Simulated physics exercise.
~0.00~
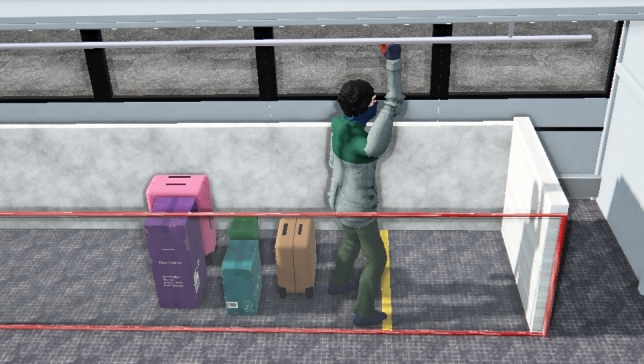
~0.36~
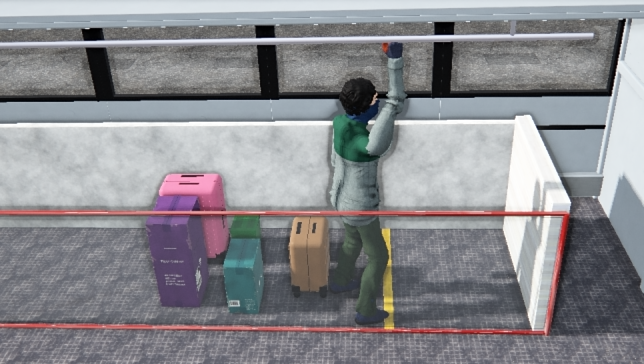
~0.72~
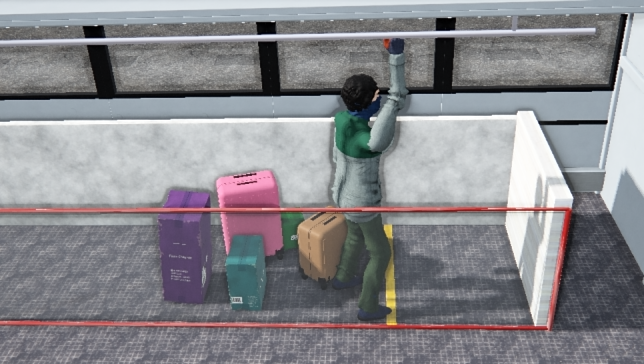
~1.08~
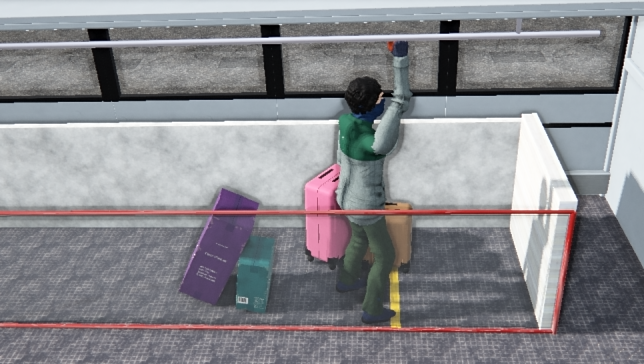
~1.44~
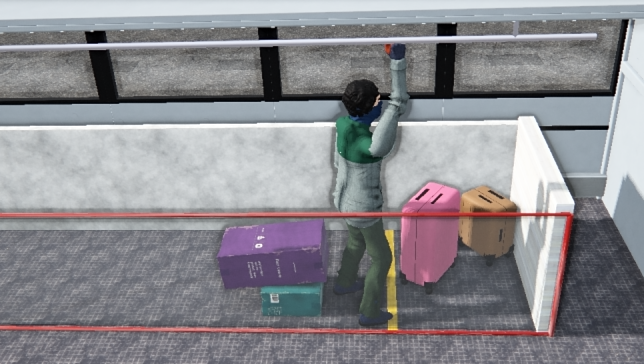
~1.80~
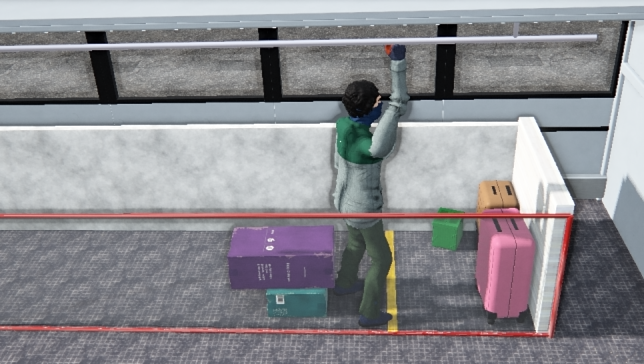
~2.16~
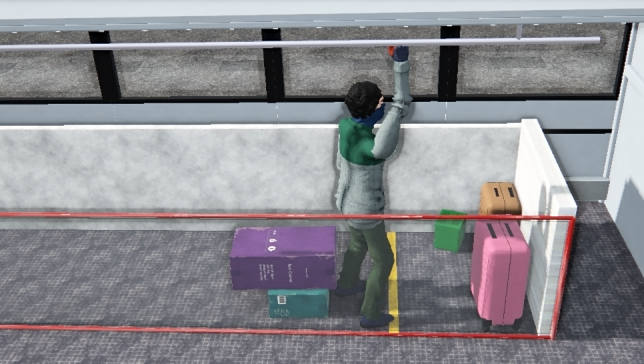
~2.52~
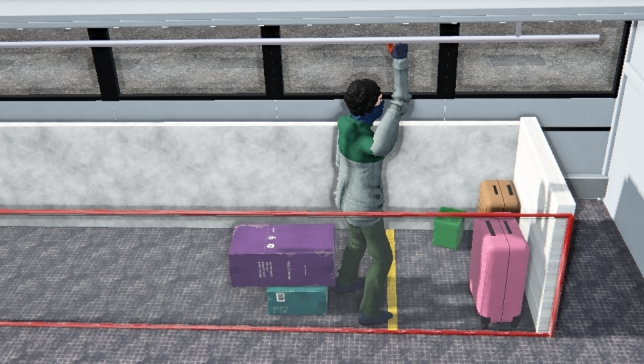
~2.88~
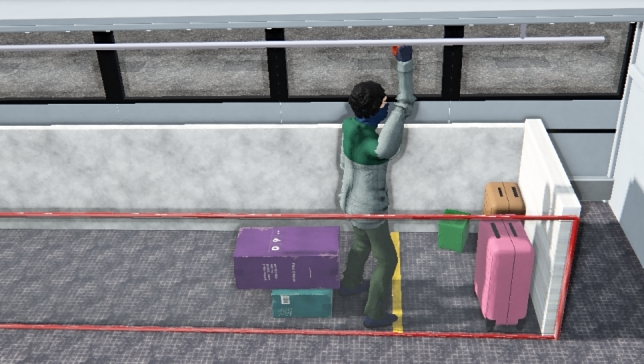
At first, a person in a grey top and green scarf stands holding an overhead rail, with suitcases and boxes upright on the floor to the left. The pink and brown wheeled cases begin sliding right, and a small green tub follows. As they pass behind the person, the tall purple bag and the teal carton tip over to the right and land on their sides. The pink and brown cases roll on across the yellow line to the right-hand wall, still upright. Finally everything rests, with the green tub also beyond the line and the purple and teal pieces lying short of it.
